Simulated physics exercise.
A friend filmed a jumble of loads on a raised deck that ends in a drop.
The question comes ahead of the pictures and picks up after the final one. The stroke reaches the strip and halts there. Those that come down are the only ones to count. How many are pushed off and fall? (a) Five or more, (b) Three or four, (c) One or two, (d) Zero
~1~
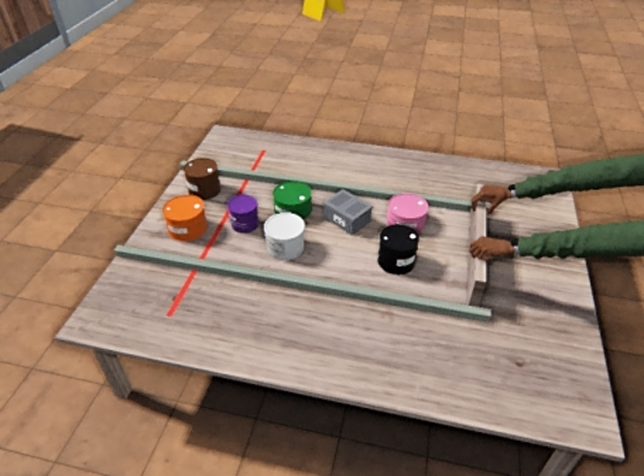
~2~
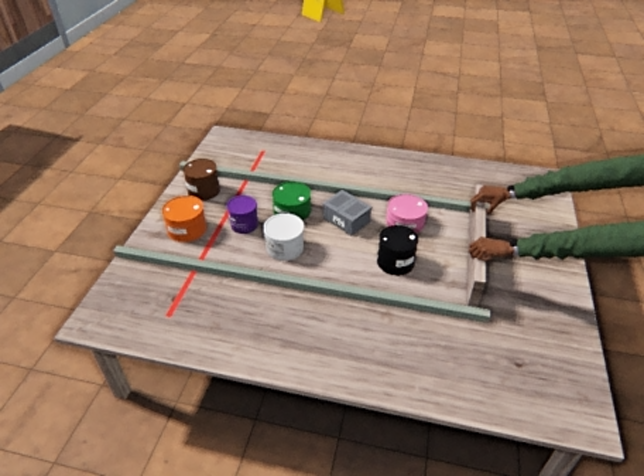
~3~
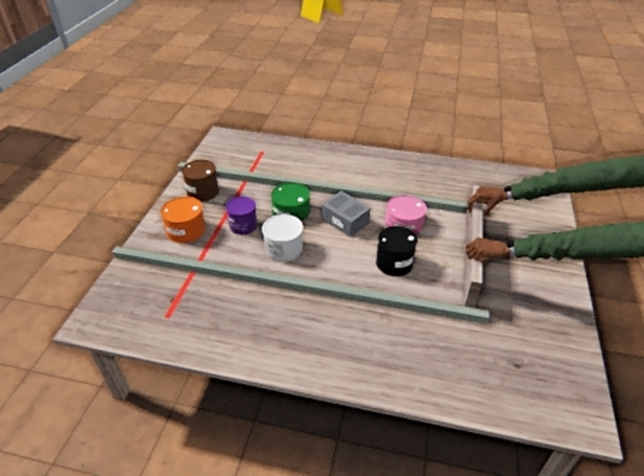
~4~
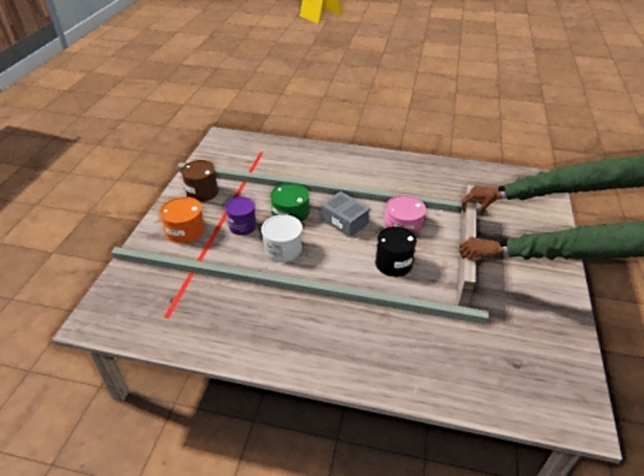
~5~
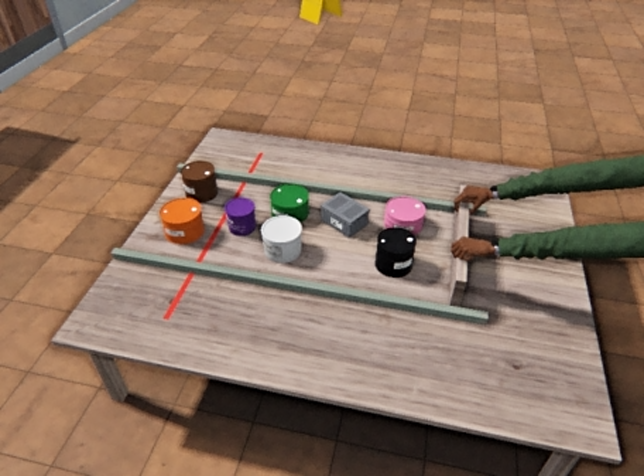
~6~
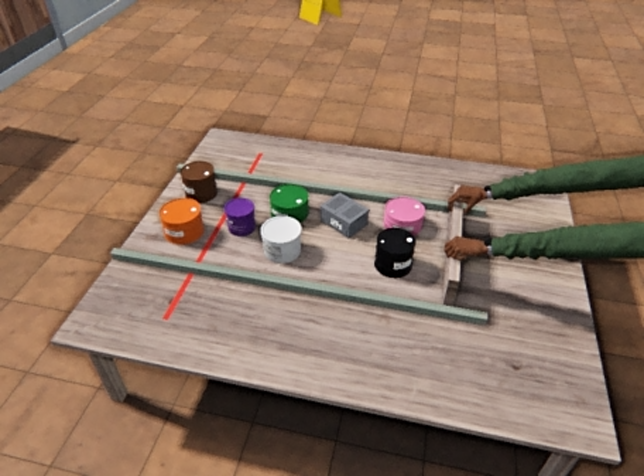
Answer: C.
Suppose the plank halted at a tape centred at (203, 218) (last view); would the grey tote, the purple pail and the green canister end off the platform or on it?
Taking them in turn: Grey tote is still there, purple pail is still there, green canister ends up off it.
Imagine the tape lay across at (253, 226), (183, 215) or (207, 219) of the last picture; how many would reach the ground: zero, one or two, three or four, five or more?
In the order of the places given: None at all; five or over; 1 or 2.
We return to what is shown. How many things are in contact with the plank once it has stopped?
The count comes out at 2.
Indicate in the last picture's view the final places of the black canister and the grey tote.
Going in order: First (194, 222), then (199, 200).
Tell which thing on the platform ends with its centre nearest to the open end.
Orange canister.
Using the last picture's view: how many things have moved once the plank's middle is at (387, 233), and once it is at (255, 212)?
The count reaches 3 first and 8 second.
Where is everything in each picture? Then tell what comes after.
The first picture shows brown canister (203, 179); orange canister (186, 218); purple pail (244, 214); plank (477, 243); tape (225, 218).
The second picture shows orange canister (185, 219); black canister (397, 250).
The third picture shows purple pail (242, 216); pink canister (405, 215).
The fourth picture shows brown canister (200, 181); white pail (283, 239).
The fifth picture shows orange canister (183, 221); plank (460, 243).
The sixth picture shows brown canister (199, 182); orange canister (182, 221); purple pail (241, 217); plank (453, 243); tape (222, 221).
Soon after, none off yet; brown canister at rest near (199, 182); orange canister at rest near (182, 221); purple pail at rest near (241, 217).
Then, none off yet; brown canister moved a little near (188, 182); orange canister moving near (179, 221); purple pail moved about its own width near (213, 218).
By the end, the number that fall off is one or two; fallen, brown canister.
